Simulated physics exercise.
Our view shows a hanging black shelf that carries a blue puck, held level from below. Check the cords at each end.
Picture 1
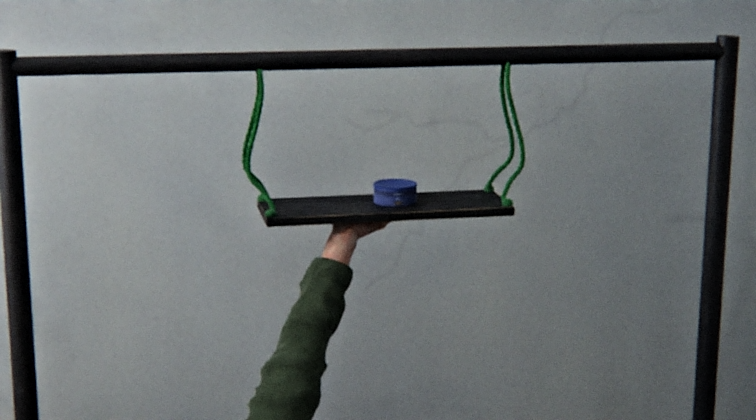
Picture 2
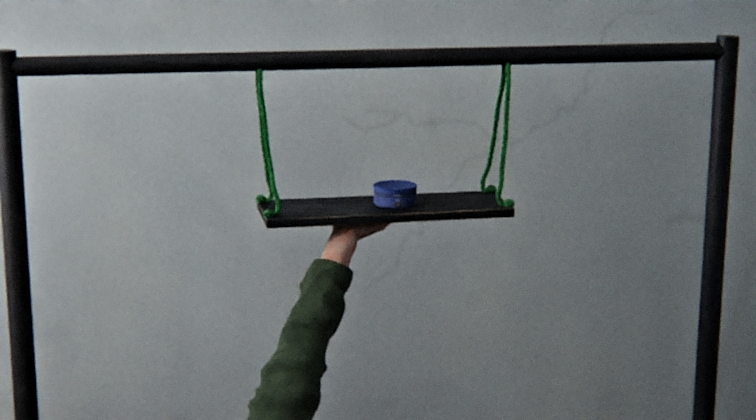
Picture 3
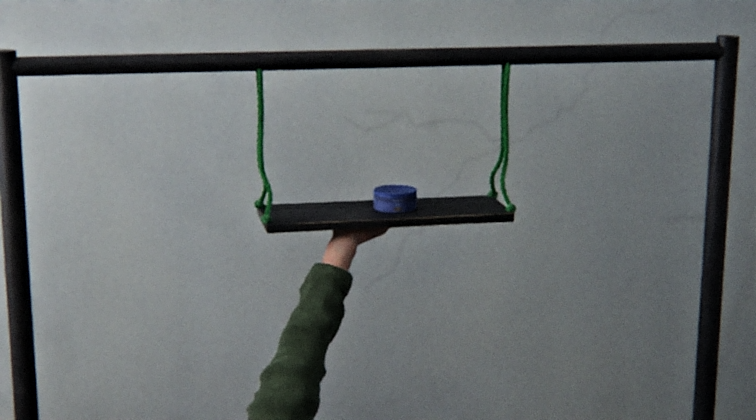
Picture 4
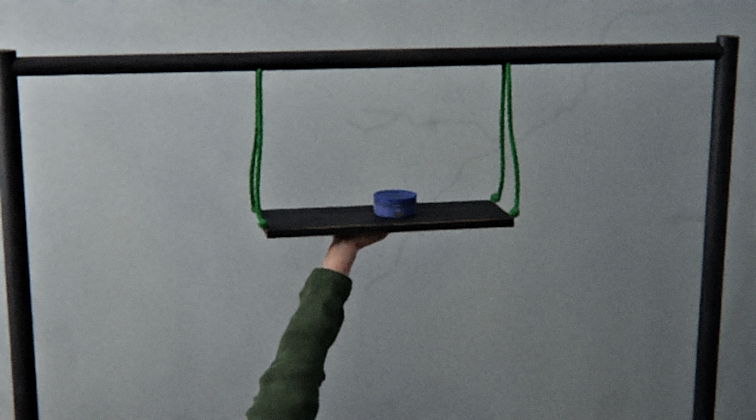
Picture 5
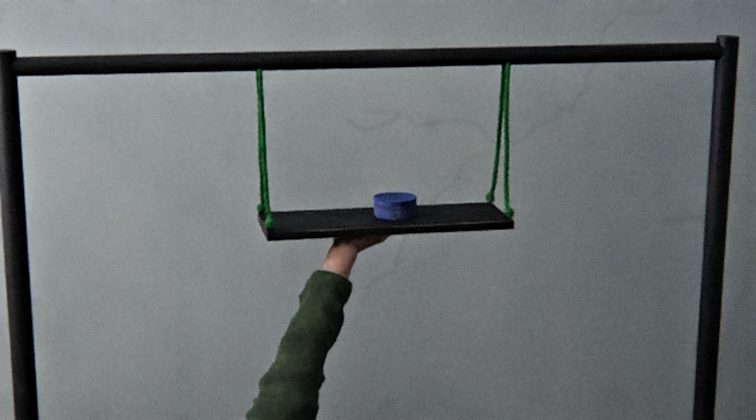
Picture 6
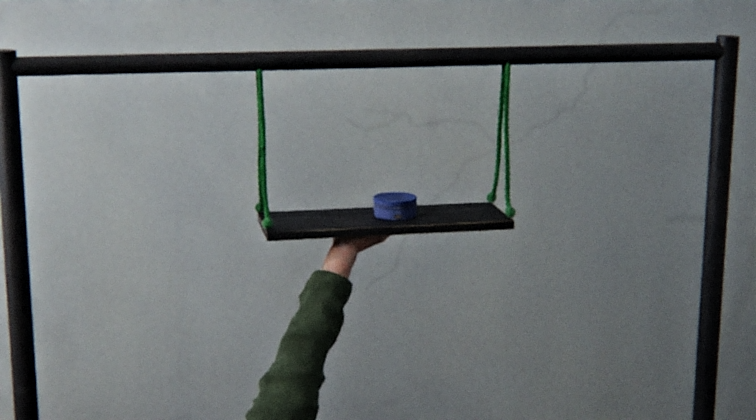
A black shelf hangs by green cords from a dark metal frame, seen straight on from a fixed view against a grey, faintly cracked wall. A blue puck sits near the middle of the shelf, and a hand in a dark green sleeve supports the board from below. The hand lowers the shelf slightly, keeping it level, while the bowed cords sway and draw almost straight.
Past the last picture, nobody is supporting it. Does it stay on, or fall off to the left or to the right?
It stays on.
Then, 0.38 s on from there, board level; puck on the board near (395, 209).
In the end, board level; puck on the board near (395, 210). The blue puck stays on the board.
